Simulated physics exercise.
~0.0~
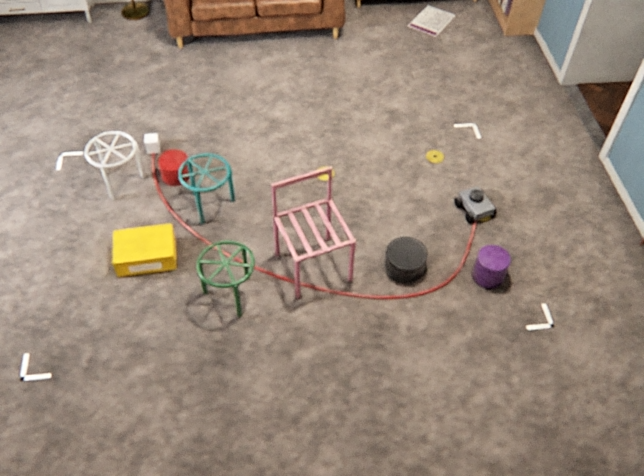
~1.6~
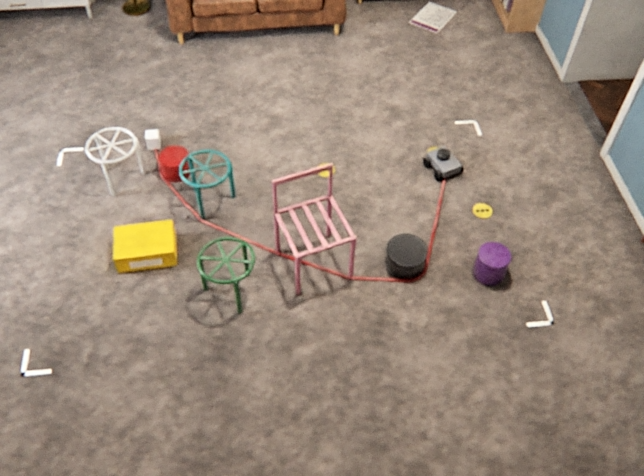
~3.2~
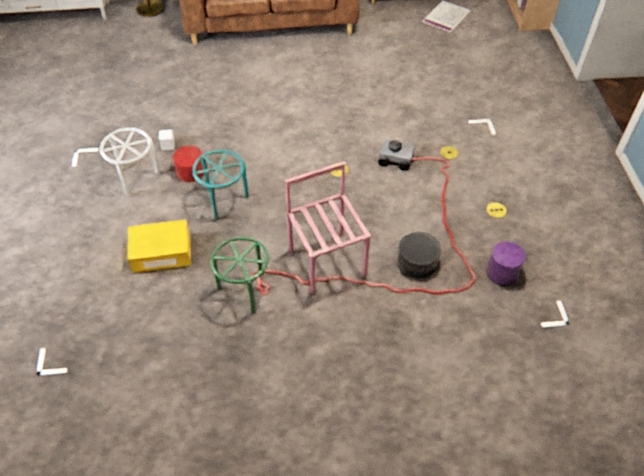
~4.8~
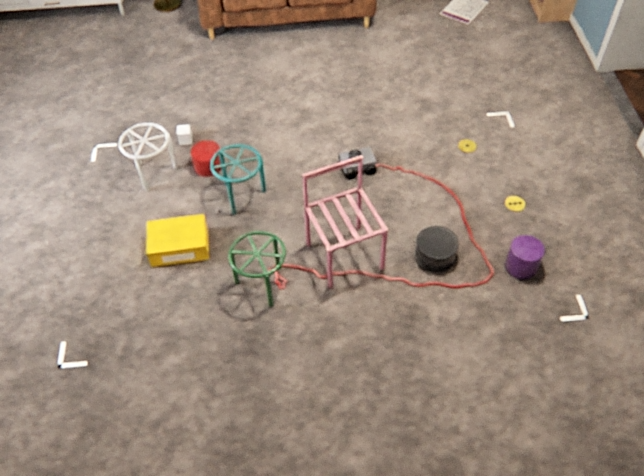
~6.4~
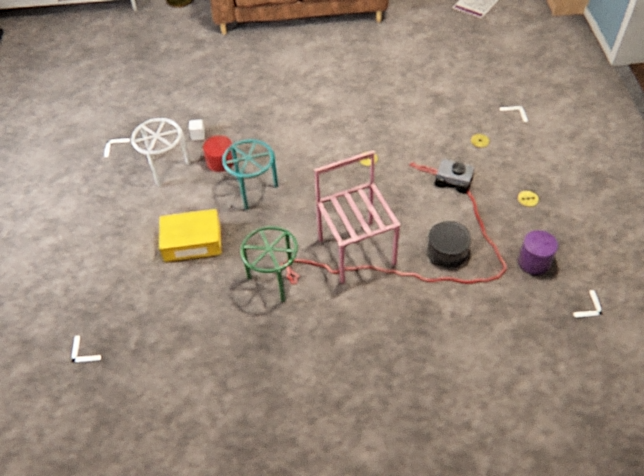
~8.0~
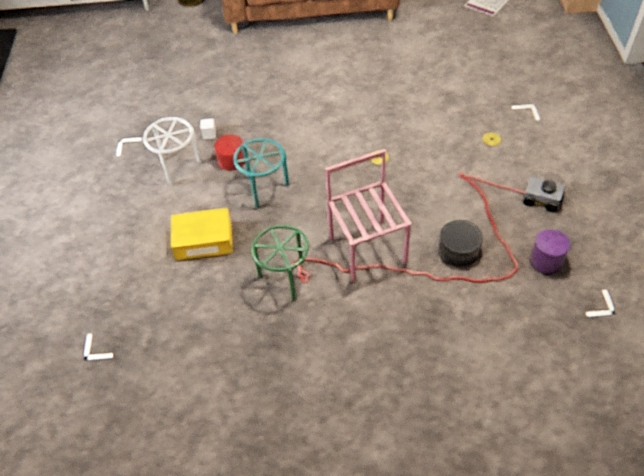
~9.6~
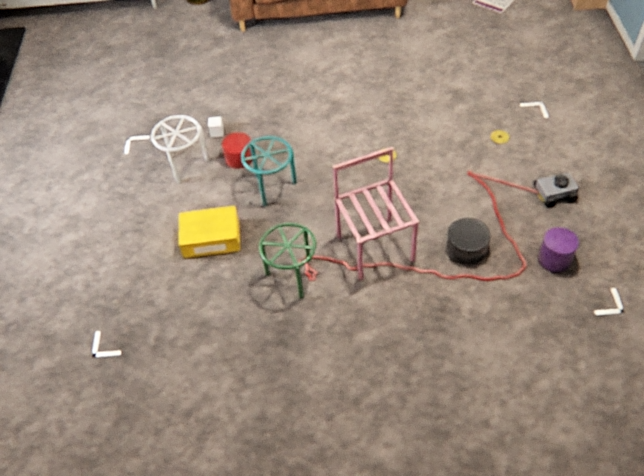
On a grey carpet, a small cart drives between yellow marks, pulling its red lead unplugged.
